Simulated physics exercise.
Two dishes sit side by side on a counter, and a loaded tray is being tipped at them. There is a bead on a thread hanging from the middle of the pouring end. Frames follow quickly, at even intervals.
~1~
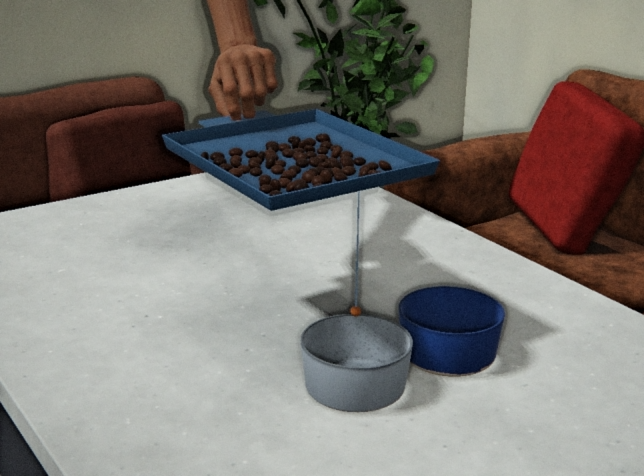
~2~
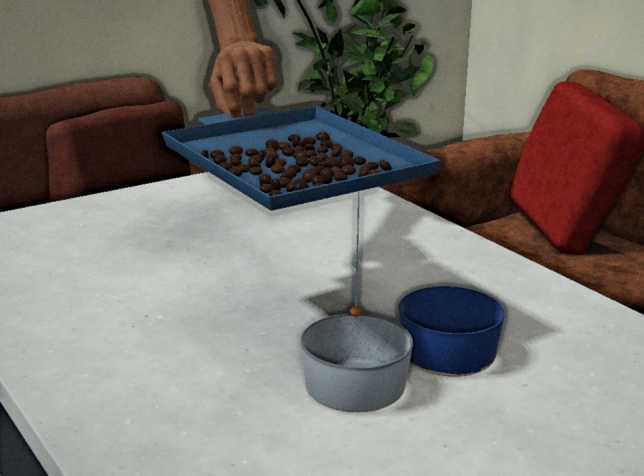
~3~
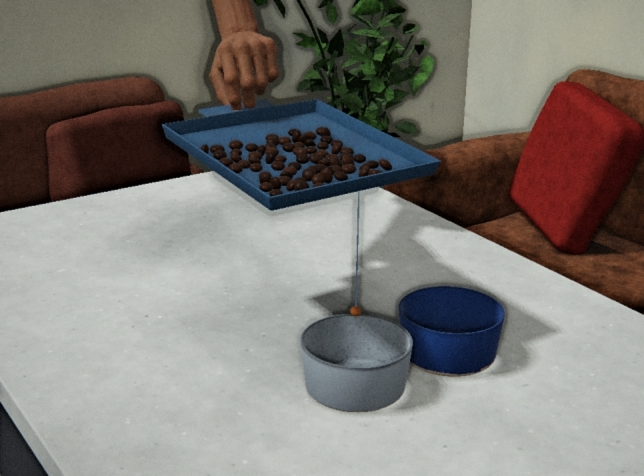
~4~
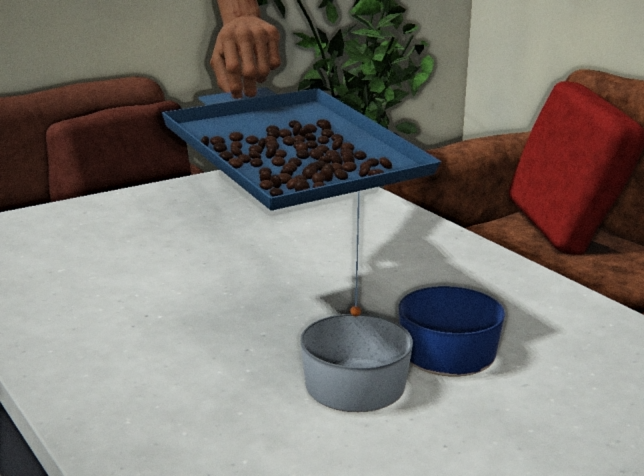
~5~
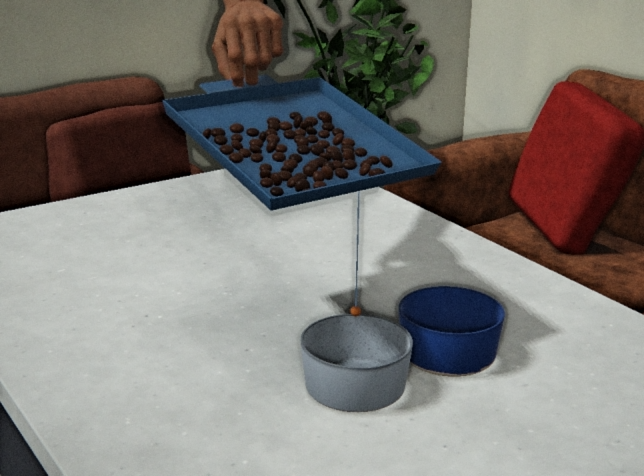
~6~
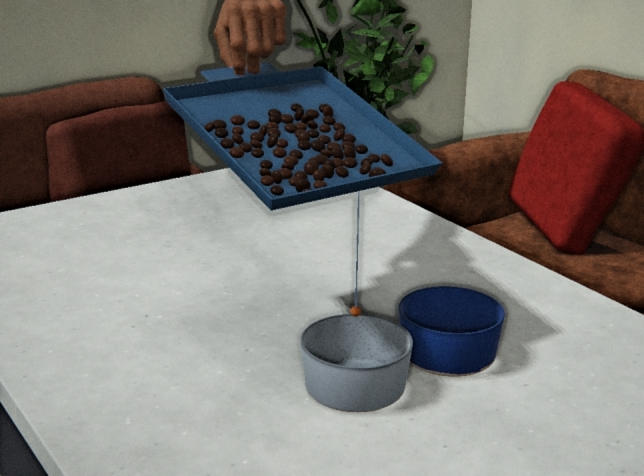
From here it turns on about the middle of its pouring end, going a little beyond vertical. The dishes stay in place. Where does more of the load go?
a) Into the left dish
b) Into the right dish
a.
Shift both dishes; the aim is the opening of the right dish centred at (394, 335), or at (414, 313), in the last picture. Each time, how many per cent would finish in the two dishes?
In turn about 70 and about 50 percent.
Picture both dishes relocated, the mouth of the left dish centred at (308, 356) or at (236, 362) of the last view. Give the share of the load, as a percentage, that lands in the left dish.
About 40 per cent, then about 0 per cent.
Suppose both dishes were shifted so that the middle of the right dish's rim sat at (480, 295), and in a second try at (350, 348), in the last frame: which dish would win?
Result for the first try: The dish on the left side; for the second: The dish on the right side.
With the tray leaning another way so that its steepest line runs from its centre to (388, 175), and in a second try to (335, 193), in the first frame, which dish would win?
The first tilt favours the dish to the right, the second the dish to the left.
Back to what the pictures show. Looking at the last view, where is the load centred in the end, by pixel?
Around (371, 393).
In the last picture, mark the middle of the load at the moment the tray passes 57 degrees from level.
Roughly (343, 161).
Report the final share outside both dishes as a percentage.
Near 40 in a hundred.
Just after the last frame, tray tipped steeply; every one on the tray.
A moment on, tray tipped right over; the larger part on the tray; just a few in the left dish; just a few in the right dish; just a few outside both; roughly a quarter in the air.
Further on, tray tipped past a quarter turn; roughly a third in the left dish; about a tenth in the right dish; roughly half outside both.
When it is over, tray tipped past a quarter turn; roughly a third in the left dish; about a tenth in the right dish; roughly half outside both.
